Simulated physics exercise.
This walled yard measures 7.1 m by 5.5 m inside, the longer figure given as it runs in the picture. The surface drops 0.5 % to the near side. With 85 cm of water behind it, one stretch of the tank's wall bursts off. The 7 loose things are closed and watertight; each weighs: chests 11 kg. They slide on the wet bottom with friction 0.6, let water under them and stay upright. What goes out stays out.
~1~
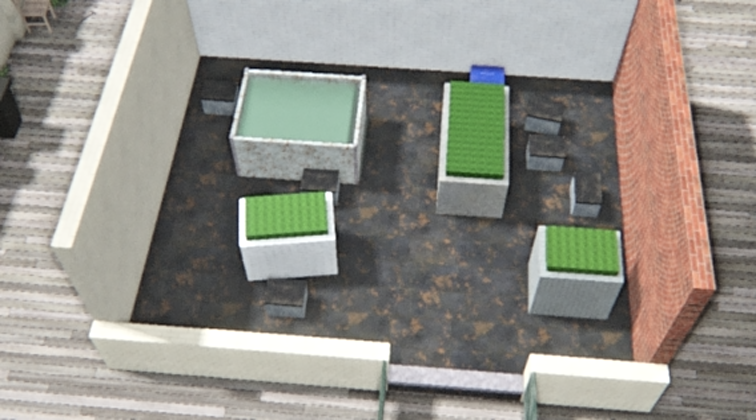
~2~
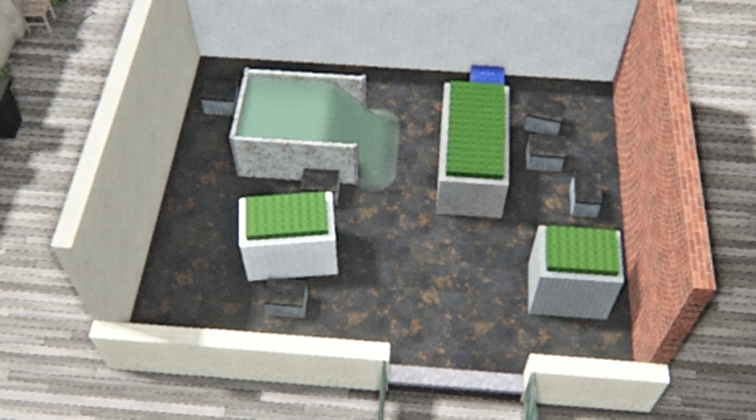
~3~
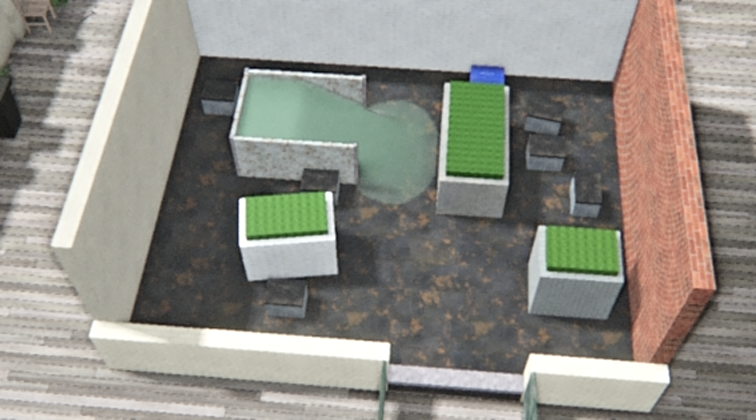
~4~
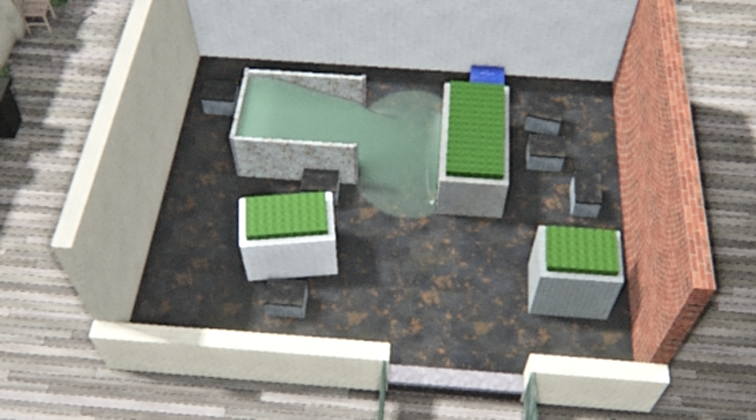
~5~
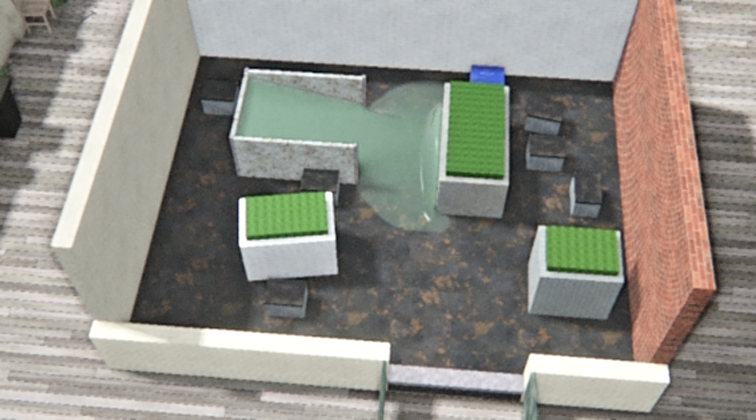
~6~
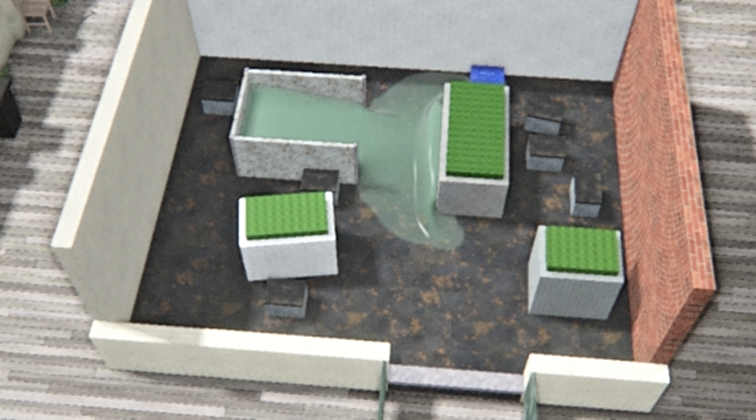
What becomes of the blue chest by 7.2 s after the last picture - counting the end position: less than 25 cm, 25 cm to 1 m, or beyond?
Blue chest travels far.
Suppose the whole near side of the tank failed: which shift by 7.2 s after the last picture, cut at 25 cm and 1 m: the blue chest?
Then the blue chest holds its place.
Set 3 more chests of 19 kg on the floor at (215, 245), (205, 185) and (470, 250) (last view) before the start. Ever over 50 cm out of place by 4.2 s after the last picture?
In that order: Short of it, under, less.
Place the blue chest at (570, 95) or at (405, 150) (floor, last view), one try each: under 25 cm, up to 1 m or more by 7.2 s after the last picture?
In that order: It ends far away; it travels far.
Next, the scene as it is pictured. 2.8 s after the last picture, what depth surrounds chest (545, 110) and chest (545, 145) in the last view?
Roughly 8 and 3 cm.
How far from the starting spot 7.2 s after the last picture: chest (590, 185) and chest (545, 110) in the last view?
In that order: 250 cm, 250 cm.
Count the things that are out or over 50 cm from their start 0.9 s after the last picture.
By then 1.
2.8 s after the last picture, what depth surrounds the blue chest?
About 8 cm.
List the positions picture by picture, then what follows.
The first picture shows the blue chest at (488, 75) rests on the ground; 2.4 m2 under water; 0 of 7 have shifted.
The second picture shows the blue chest at (488, 75) rests on the ground; 3.3 m2 under water; 0 of 7 have shifted.
The third picture shows the blue chest at (488, 75), on the bottom; 4.5 m2 under water; 0 of 7 have shifted.
The fourth picture shows the blue chest at (488, 75), on the bottom; 5.3 m2 under water; 0 of 7 have shifted.
The fifth picture shows the blue chest at (488, 75) rests on the ground; water covers 6.1 m2; 0 of 7 have shifted.
The sixth picture shows the blue chest at (488, 75) rests on the ground; water covers 6.9 m2; 0 of 7 have shifted.
Then, 0.9 s after the last picture the blue chest is near (537, 85), 0.8 m from its start, aground; 0 of 7 are out; 0 afloat.
Then, 2.8 s after the last picture the blue chest is near (600, 178), 2.6 m from its start, afloat; 0 of 7 are out; 2 afloat.
Then, 4.8 s after the last picture the blue chest is near (596, 242), 3.5 m from its start, afloat; 0 of 7 are out; 2 afloat.
Then, 7.2 s after the last picture the blue chest is near (592, 243), 3.5 m from its start, afloat; 0 of 7 are out; 4 afloat.
